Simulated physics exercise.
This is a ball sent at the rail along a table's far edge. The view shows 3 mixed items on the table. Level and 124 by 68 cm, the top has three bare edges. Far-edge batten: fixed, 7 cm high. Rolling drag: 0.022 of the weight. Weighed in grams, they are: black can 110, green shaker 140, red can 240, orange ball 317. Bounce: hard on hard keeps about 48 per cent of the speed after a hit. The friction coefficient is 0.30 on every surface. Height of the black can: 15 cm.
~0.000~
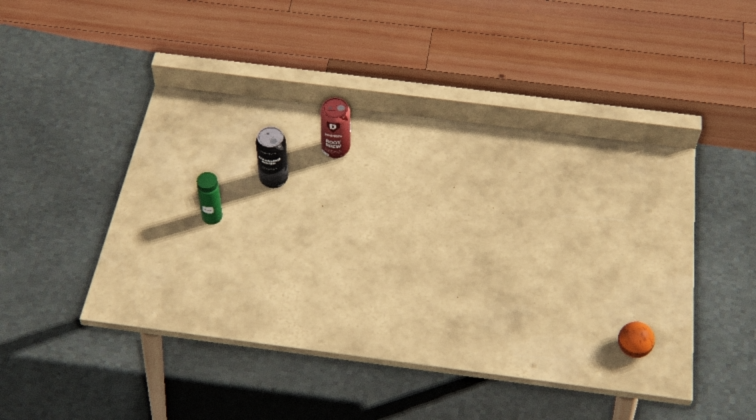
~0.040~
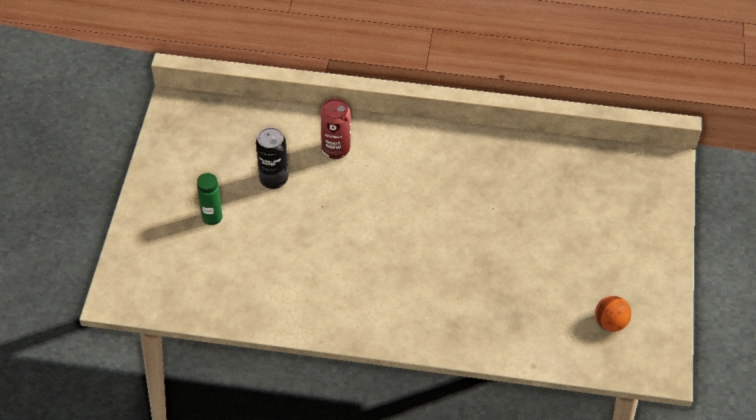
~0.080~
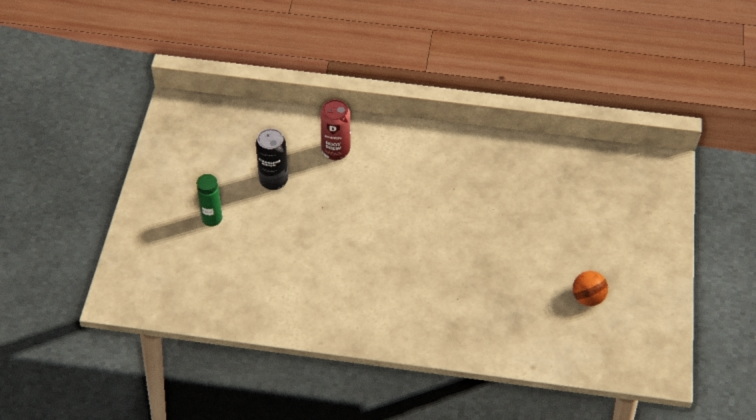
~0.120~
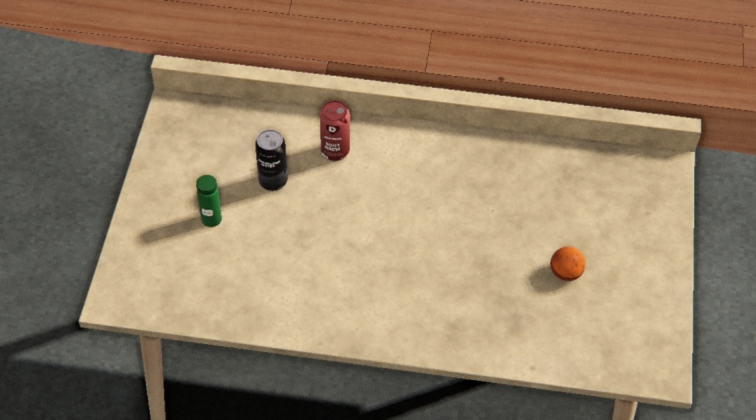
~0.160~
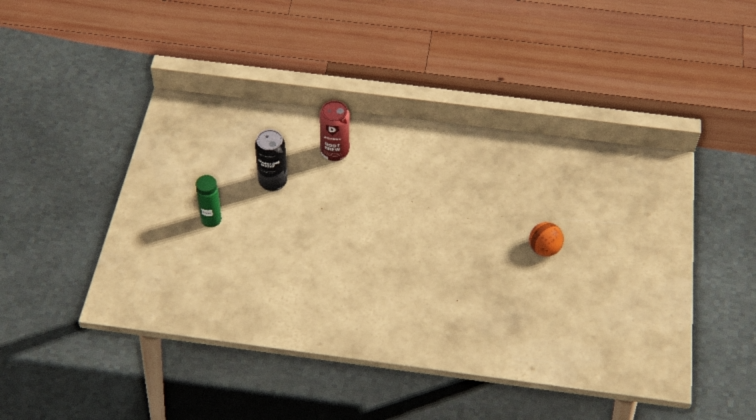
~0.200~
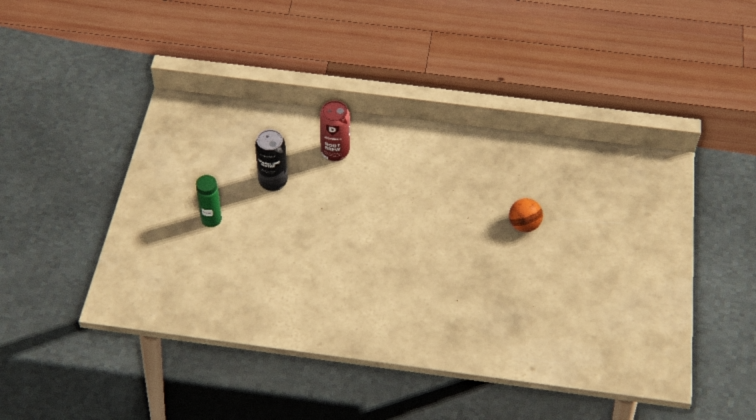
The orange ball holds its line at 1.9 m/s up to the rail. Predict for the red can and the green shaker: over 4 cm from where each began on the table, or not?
Red can - over, green shaker - not over.
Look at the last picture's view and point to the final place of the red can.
Around (239, 140).
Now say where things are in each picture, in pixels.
In the first picture, orange ball (636, 340); red can (336, 129); green shaker (210, 198).
In the second picture, orange ball (613, 314); black can (272, 159).
In the third picture, orange ball (590, 289); black can (272, 160).
In the fourth picture, orange ball (568, 264); black can (272, 161).
In the fifth picture, orange ball (546, 239); black can (271, 161).
In the sixth picture, orange ball (526, 215); red can (335, 132); green shaker (209, 201).
After 0.40 s, orange ball near (431, 129).
After 0.70 s, orange ball near (336, 152); red can 12° off upright near (303, 129).
After 1.10 s, orange ball near (286, 175); red can on its side near (255, 138); black can moved 4 cm.
In the end (2.1 s), toppled on the table, red can; not toppled but over 4 cm from the start, black can; green shaker under 4 cm from the start. At the end, from the last picture's camera, red can near (240, 140), green shaker near (209, 201).
